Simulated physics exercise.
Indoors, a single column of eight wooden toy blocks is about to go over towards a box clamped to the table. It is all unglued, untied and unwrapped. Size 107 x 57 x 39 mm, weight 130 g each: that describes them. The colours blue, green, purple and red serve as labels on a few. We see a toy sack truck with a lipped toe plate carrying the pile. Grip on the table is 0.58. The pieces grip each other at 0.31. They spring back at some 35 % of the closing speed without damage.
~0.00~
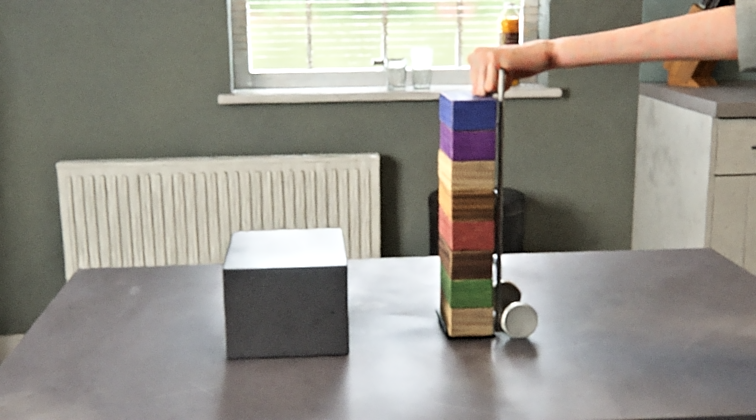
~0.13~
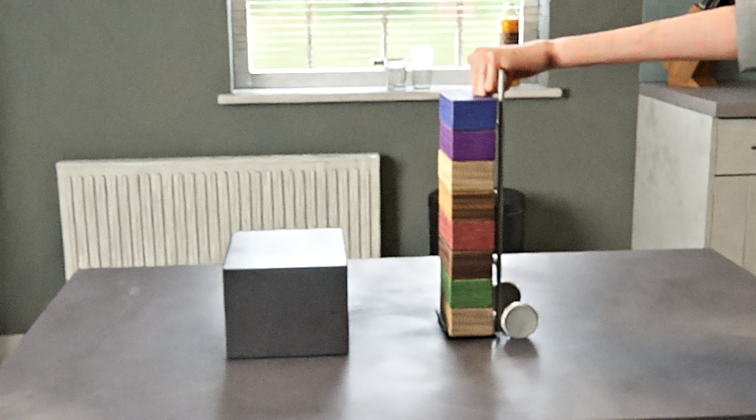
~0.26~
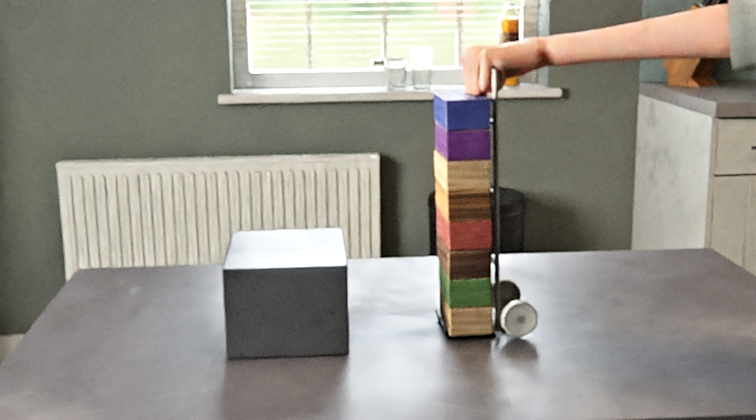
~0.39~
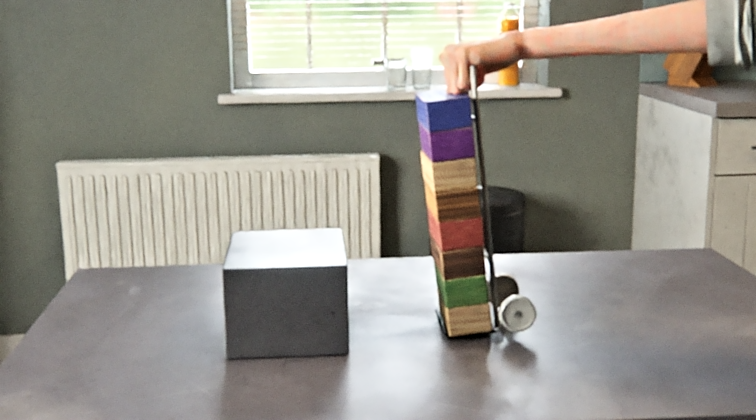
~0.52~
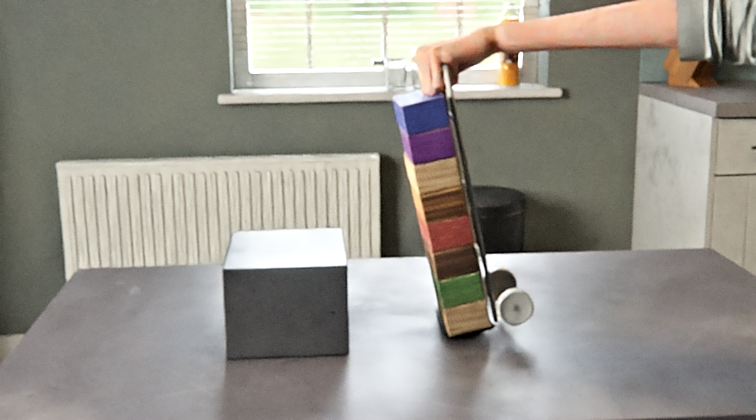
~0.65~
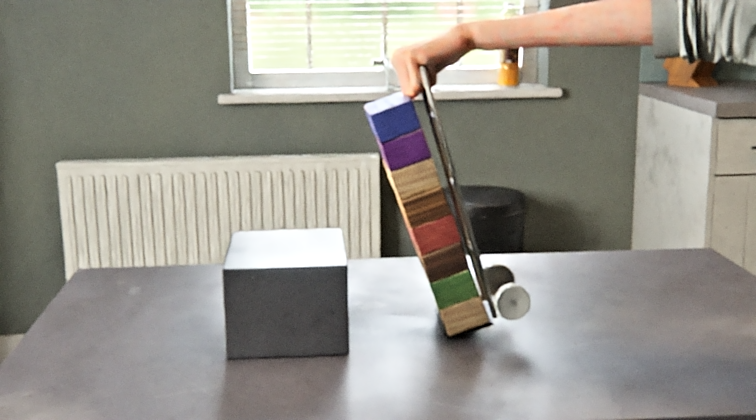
A tall stack of colourful blocks leans left as a hand tilts its small truck.
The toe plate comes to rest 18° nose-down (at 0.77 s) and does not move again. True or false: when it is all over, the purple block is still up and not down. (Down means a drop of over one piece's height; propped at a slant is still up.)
False.
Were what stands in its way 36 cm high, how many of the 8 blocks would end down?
Result - 0.
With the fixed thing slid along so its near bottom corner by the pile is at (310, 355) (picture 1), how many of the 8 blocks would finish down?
Count at the end: 6.
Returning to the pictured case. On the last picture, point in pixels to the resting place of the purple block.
Near (105, 325).
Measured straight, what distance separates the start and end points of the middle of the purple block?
About 54 cm.
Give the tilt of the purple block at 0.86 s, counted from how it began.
Angle at that time, about 50 degrees.
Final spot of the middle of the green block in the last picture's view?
About (420, 308).
By 0.74 s, none of the 8 blocks down, 8 disturbed; purple block tilted 28°, 15 mm lower; blue block tilted 28°, 20 mm lower.
By 0.86 s, 4 of the 8 blocks down; purple block tilted 49°, 7 cm lower; blue block tilted 49°, 9 cm lower.
By 1.08 s, 6 of the 8 blocks down; purple block upside down; blue block on its side.
By 1.52 s, 6 of the 8 blocks down; purple block 24 cm lower; green block on its side.
When it is over (1.8 s), 6 of the 8 blocks down; purple block 24 cm lower; red block on its side; green block on its side. In pixels of the last frame, middles, purple block near (105, 325), red block near (361, 310).
